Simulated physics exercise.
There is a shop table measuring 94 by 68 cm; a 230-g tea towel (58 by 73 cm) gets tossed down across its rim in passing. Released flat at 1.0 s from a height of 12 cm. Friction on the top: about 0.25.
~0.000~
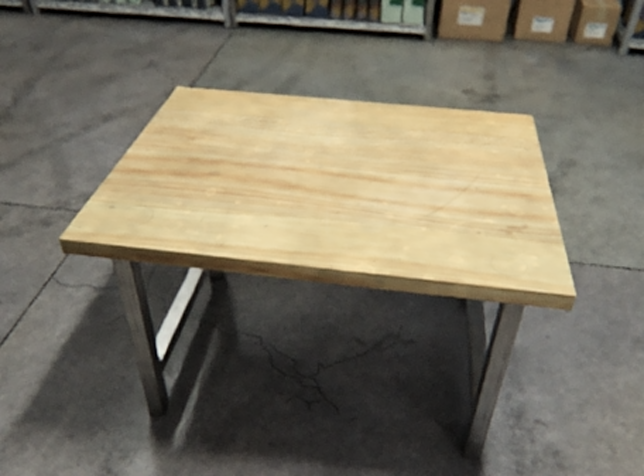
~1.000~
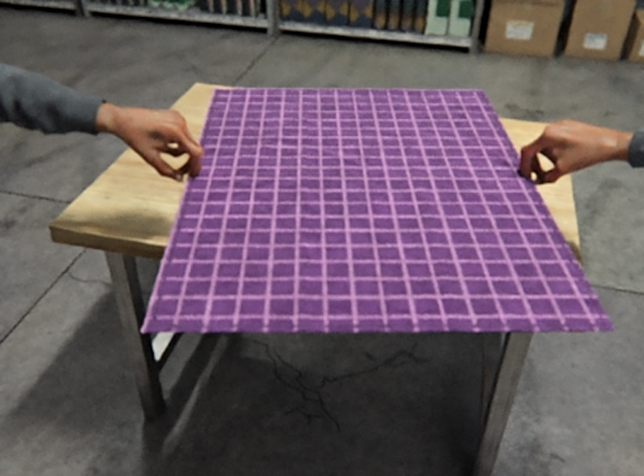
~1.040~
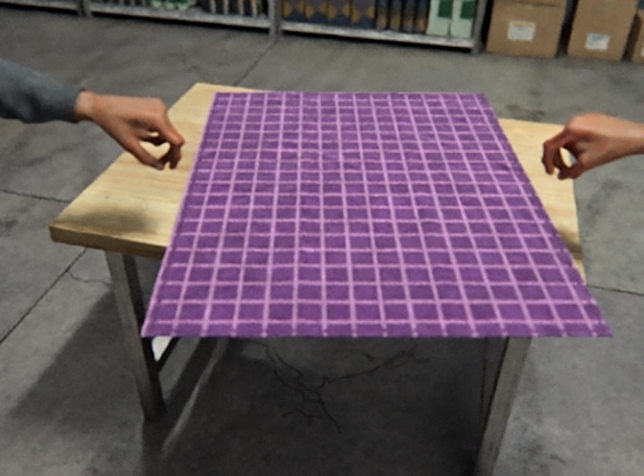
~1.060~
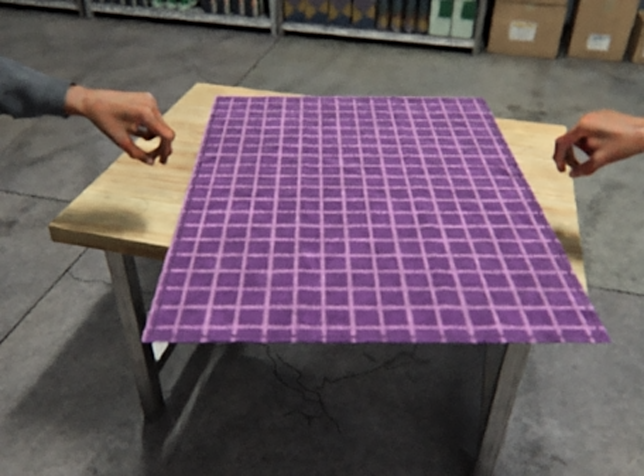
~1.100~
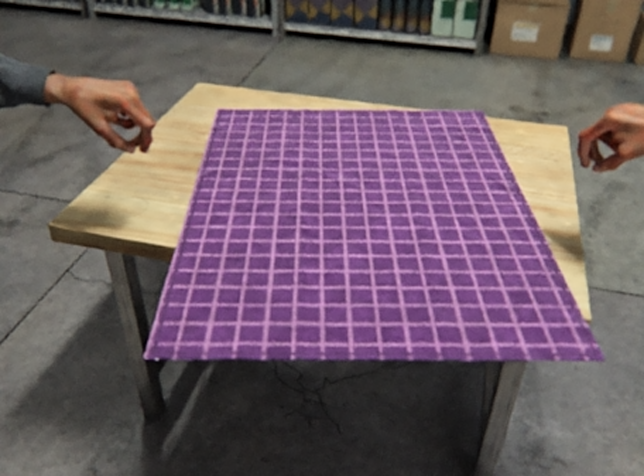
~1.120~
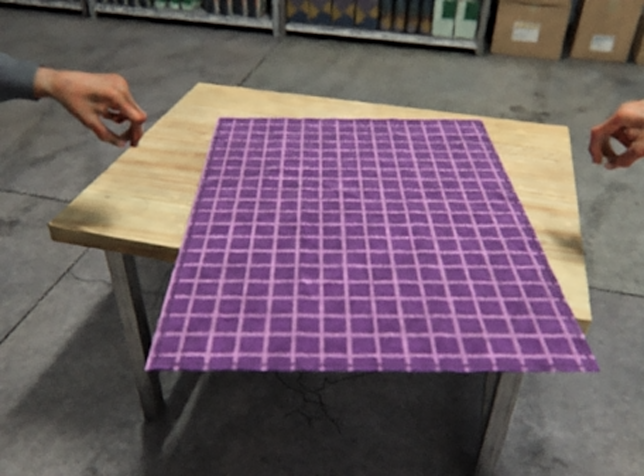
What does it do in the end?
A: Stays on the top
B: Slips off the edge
Option B: Slips off the edge.
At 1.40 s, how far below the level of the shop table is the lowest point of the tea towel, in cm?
32 cm.
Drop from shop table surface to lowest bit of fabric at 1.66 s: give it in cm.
It's hanging something like 44 cm below the top at that point.
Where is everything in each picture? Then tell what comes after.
In the first frame, the bare shop table.
In the second frame, tea towel corners (142, 332) (214, 89) (483, 90) (614, 331).
In the third frame, tea towel corners (141, 337) (215, 92).
In the fourth frame, tea towel corners (142, 342) (215, 96).
In the fifth frame, tea towel corners (144, 359) (217, 109).
In the sixth frame, tea towel corners (146, 370) (218, 118) (481, 120) (600, 372).
At 1.4 s, 55 % of the tea towel is still over the top.
At 1.7 s, 35 % of the tea towel is still over the top.
At 1.9 s, 5 % of the tea towel is still over the top.
At 2.2 s, 0 % of the tea towel is still over the top.
At 4.4 s, 0 % of the tea towel is still over the top.
